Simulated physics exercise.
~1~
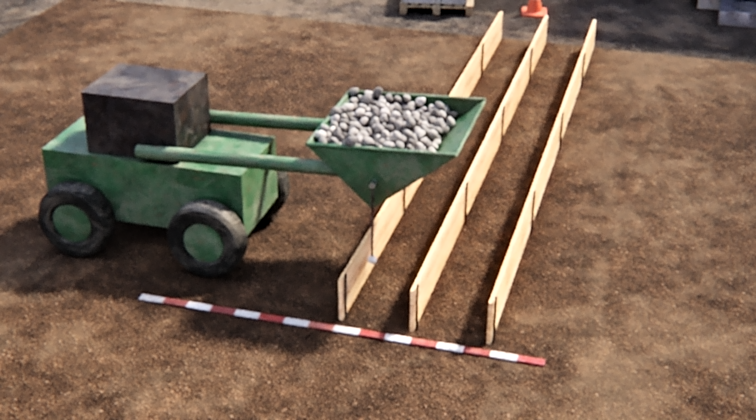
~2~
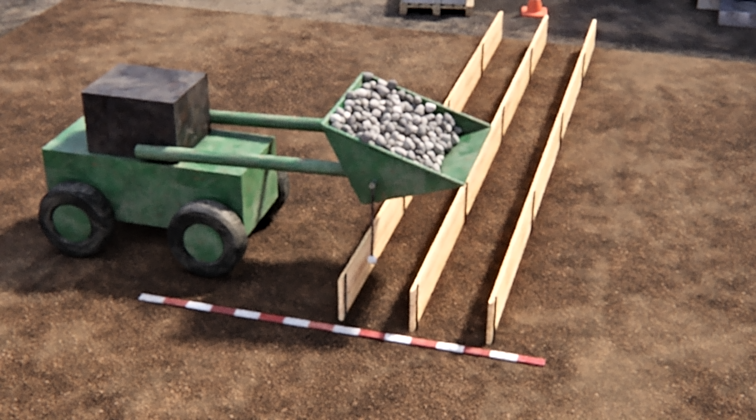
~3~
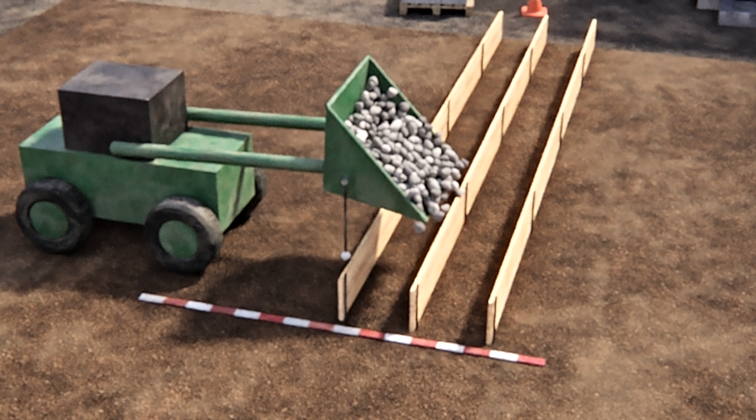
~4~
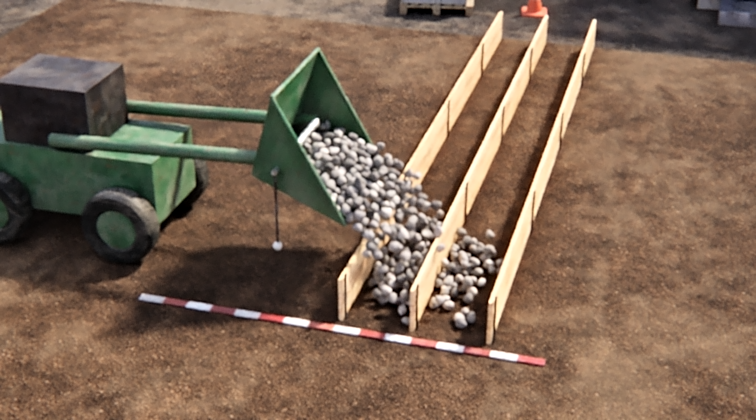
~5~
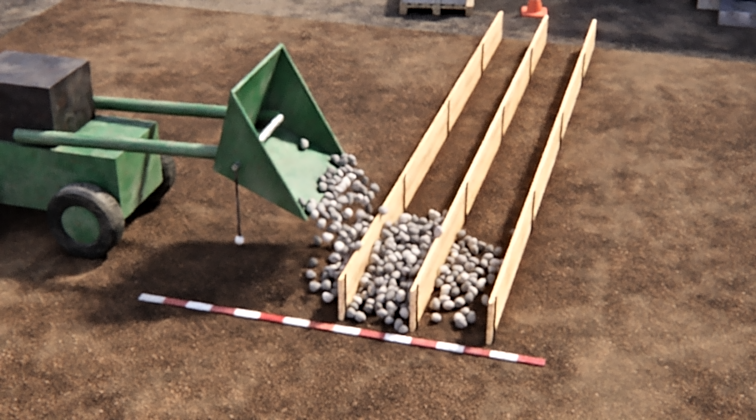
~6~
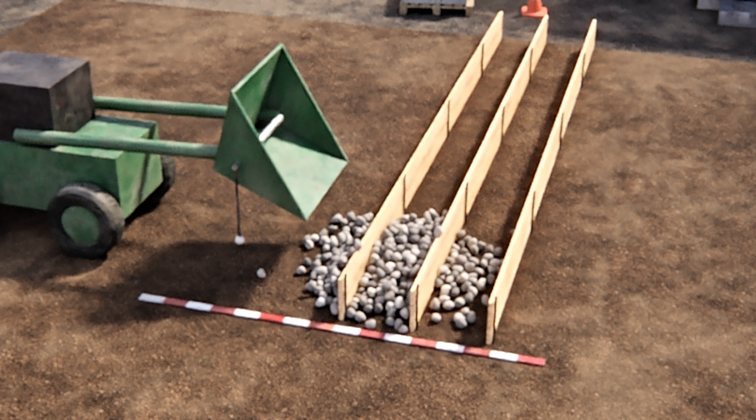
A green loader with a dark block on its back stands at the left of a brown dirt yard, seen from above, its bucket heaped with grey stones. Three wooden planks run away to the right of it, with a red and white striped pole in front and an orange cone behind. The bucket tips forward toward the planks, and the loader backs away to the left as the stones pour out. They tumble between the planks, then pile before the nearest one. The emptied bucket stays tilted above the ground, the stones lying around the planks' near ends.
